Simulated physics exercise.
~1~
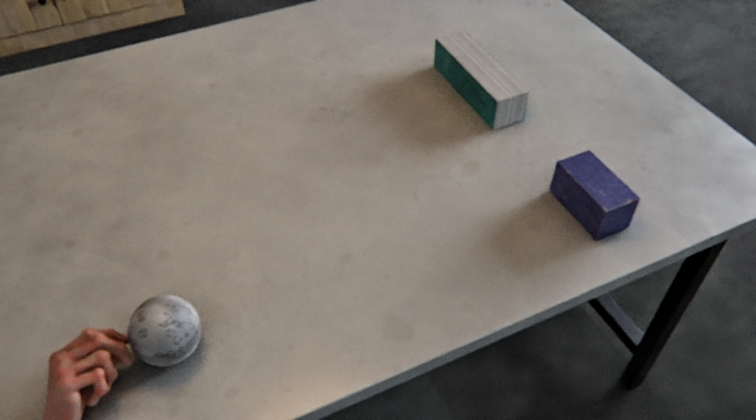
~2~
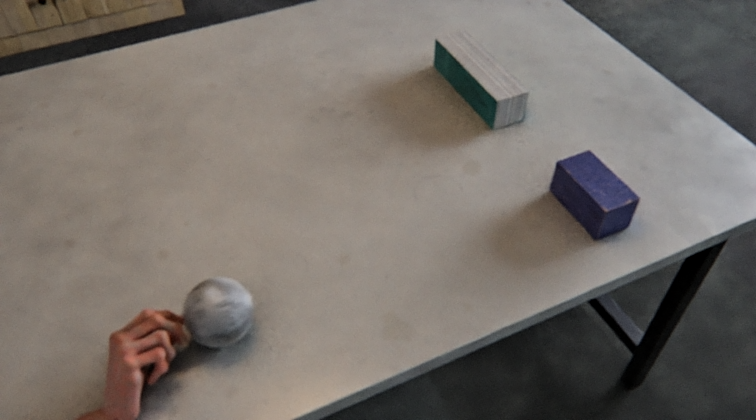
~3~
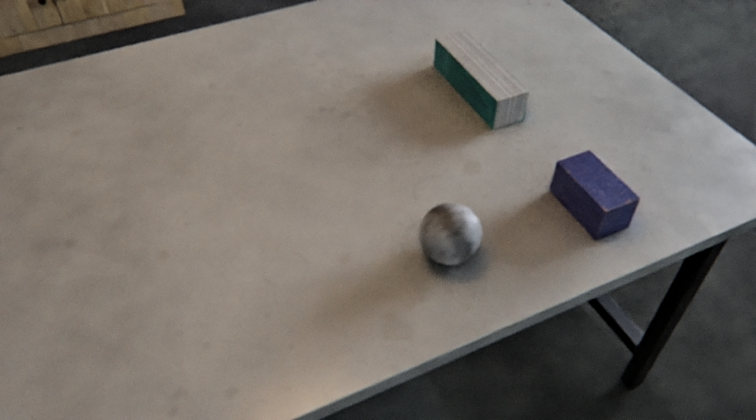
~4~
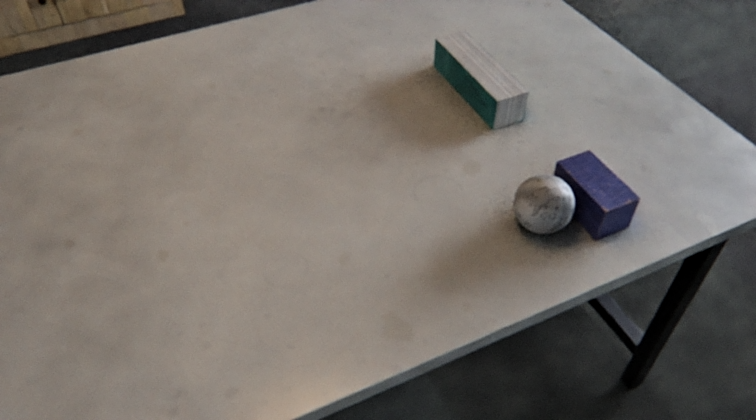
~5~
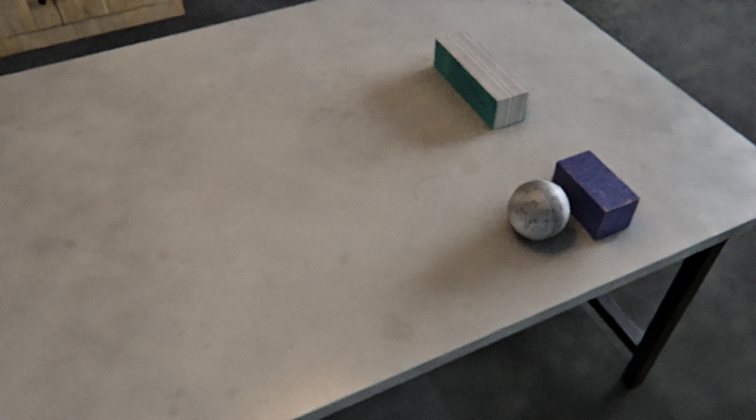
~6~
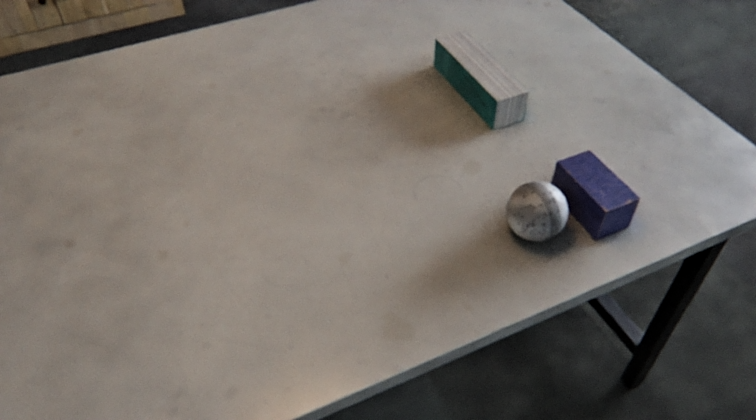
A hand at the lower left holds a mottled white ball on a pale grey table, seen from above at an angle by a still camera. A blue block sits near the right edge, and a turquoise book with pale page edges rests farther back, leaving an opening between them. The hand pushes the ball to the right, lets go and draws back out of view. The ball rolls on across the table, strikes the blue block and bounces back slightly to the left. It comes to rest just beside the block, which stays in place.
